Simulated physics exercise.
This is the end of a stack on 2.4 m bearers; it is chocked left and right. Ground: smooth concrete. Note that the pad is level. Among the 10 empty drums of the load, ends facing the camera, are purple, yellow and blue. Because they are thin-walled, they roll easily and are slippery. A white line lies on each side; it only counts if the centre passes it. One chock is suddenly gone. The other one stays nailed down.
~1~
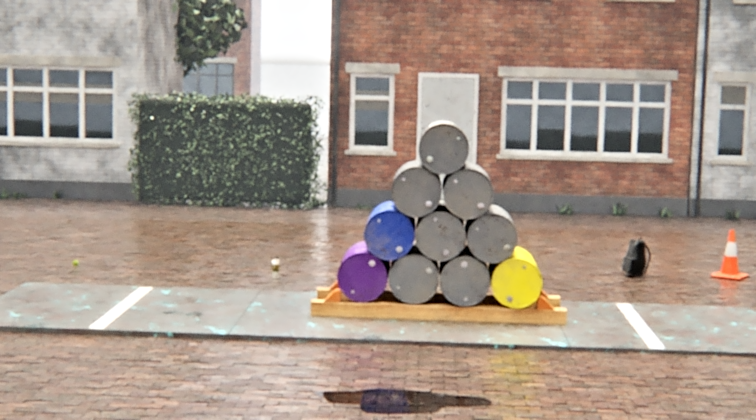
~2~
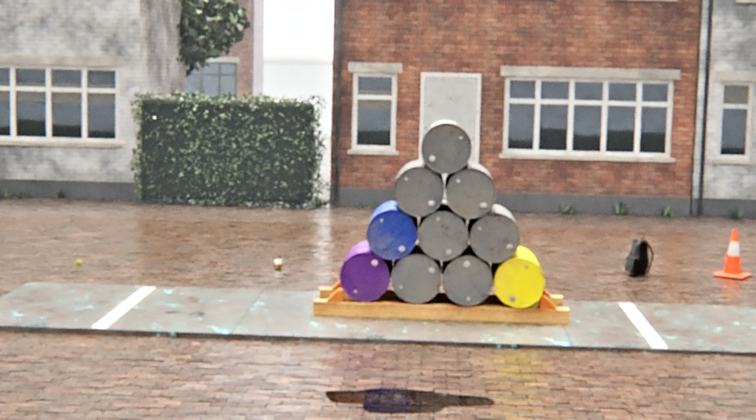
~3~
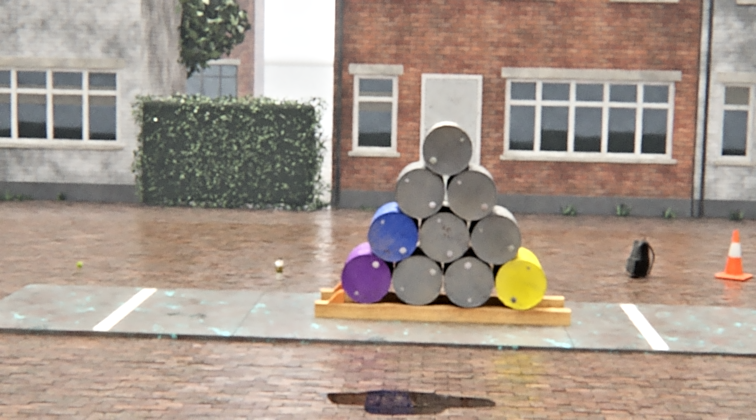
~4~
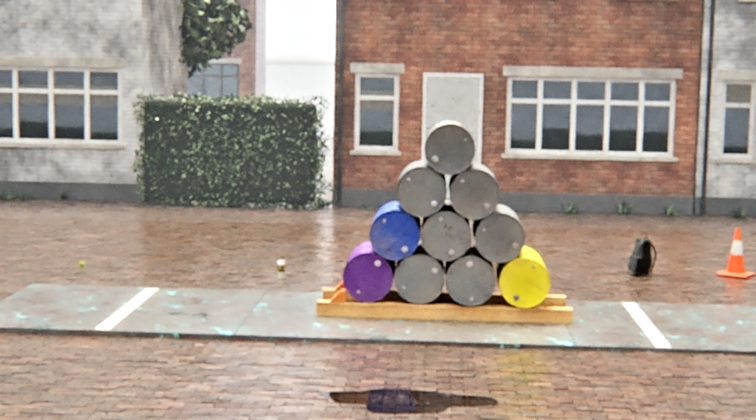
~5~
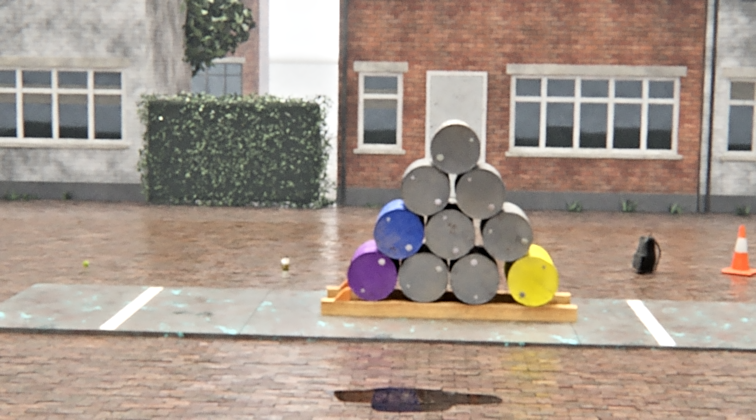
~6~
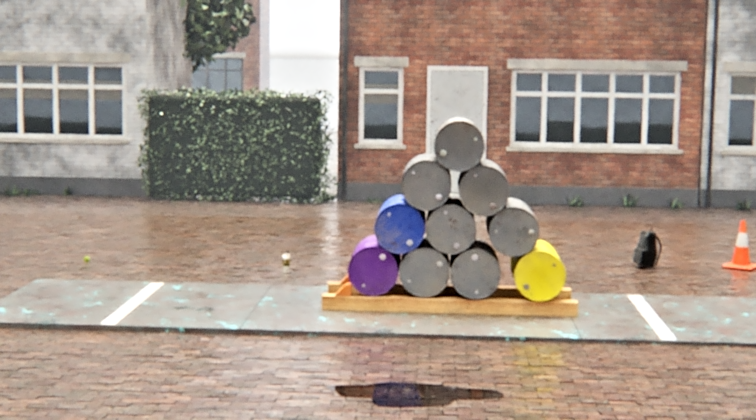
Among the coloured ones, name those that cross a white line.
Purple: Not among them, yellow: Among them, blue: Not among them.
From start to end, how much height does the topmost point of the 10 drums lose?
Some 85 centimetres.
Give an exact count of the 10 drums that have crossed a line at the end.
Total: 5.
Then, 0.5 s after the last picture, purple is on the bearers, 50 cm from the bearers' left end; yellow is off the bearers, 60 cm short of the right line, rolling right; blue is up on others, 75 cm from the bearers' left end; 0 past a line.
Then, 1.1 s after the last picture, yellow is past the right line; no change for purple, blue; 1 past a line.
At rest (7.9 s after the last picture), purple is on the bearers, 50 cm from the bearers' left end; yellow is past the right line; blue is up on others, 75 cm from the bearers' left end; 5 past a line.
